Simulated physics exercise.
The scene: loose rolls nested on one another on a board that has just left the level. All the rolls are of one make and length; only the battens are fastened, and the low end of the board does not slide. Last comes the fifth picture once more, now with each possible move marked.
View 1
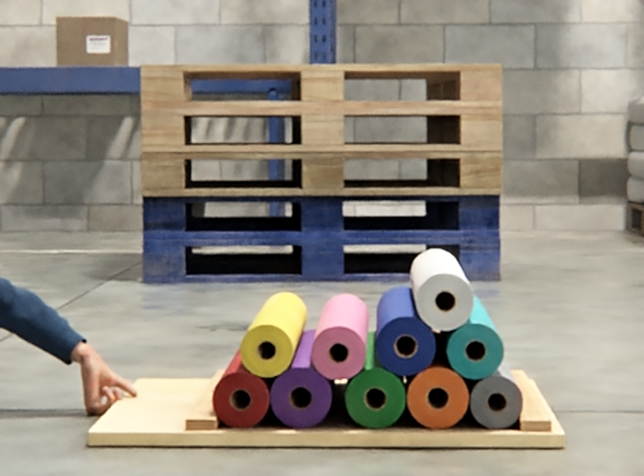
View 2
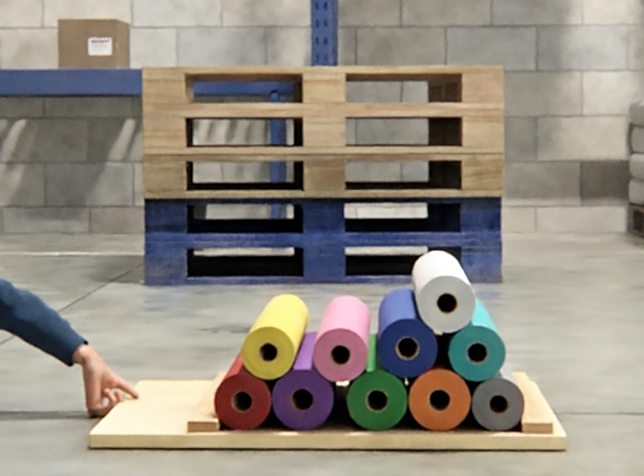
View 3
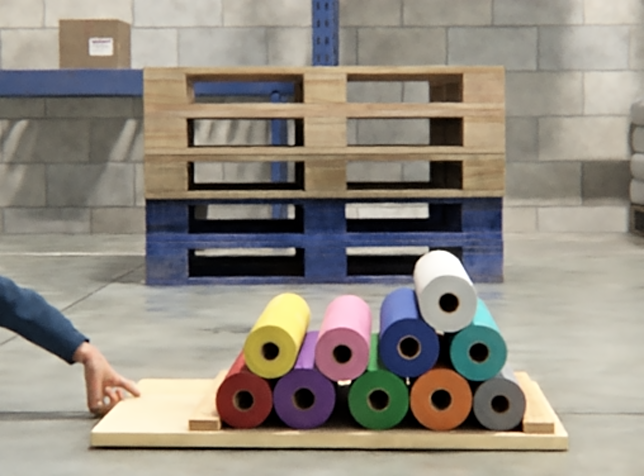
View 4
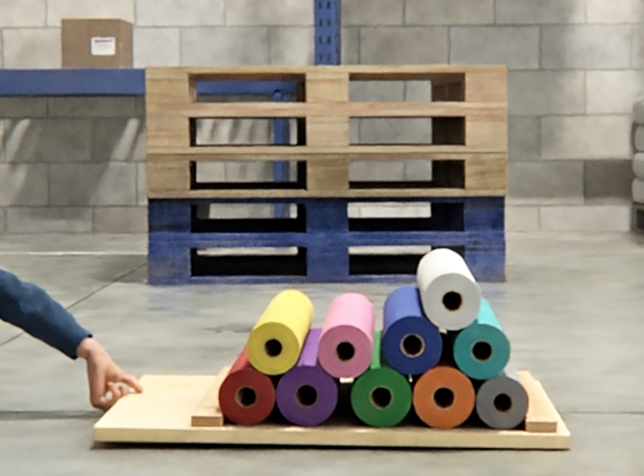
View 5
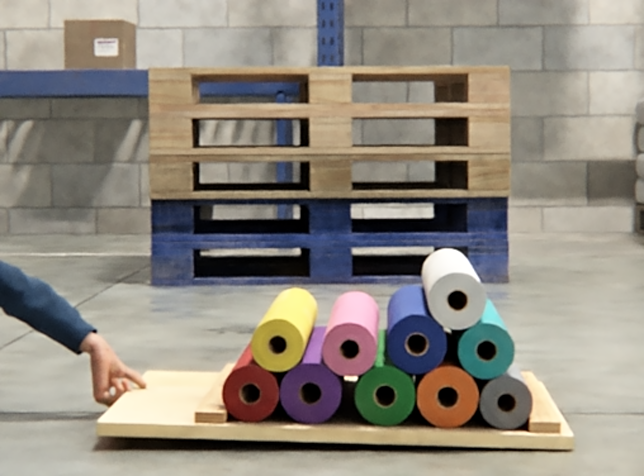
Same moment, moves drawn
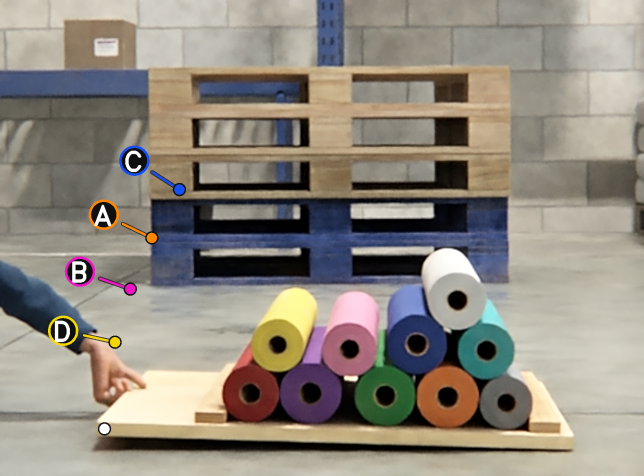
The video shows colored rolls stacked between wooden battens on a board before a stack of pallets, with the white roll on top, as a hand at the left end raises that end slightly and the rolls stay nested together.
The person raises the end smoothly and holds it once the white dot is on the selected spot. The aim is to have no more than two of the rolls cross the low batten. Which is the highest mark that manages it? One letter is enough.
Lift it to A and no more.
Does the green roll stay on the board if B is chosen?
The green roll: Yes.
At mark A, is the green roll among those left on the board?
Yes.
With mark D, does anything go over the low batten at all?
At D: No.
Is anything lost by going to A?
Yes, at A.
On the marked copy, A at (152, 238); B at (130, 289); C at (180, 189); D at (115, 342); the white dot at (105, 429).
With A. Early on, board at 16°.
Further on, board at 26°.
At the end, board at 26°, two over the low batten (turquoise, white).
As for the rest, B none over the low batten; C four over the low batten (turquoise, pink, blue, white); D none over the low batten.
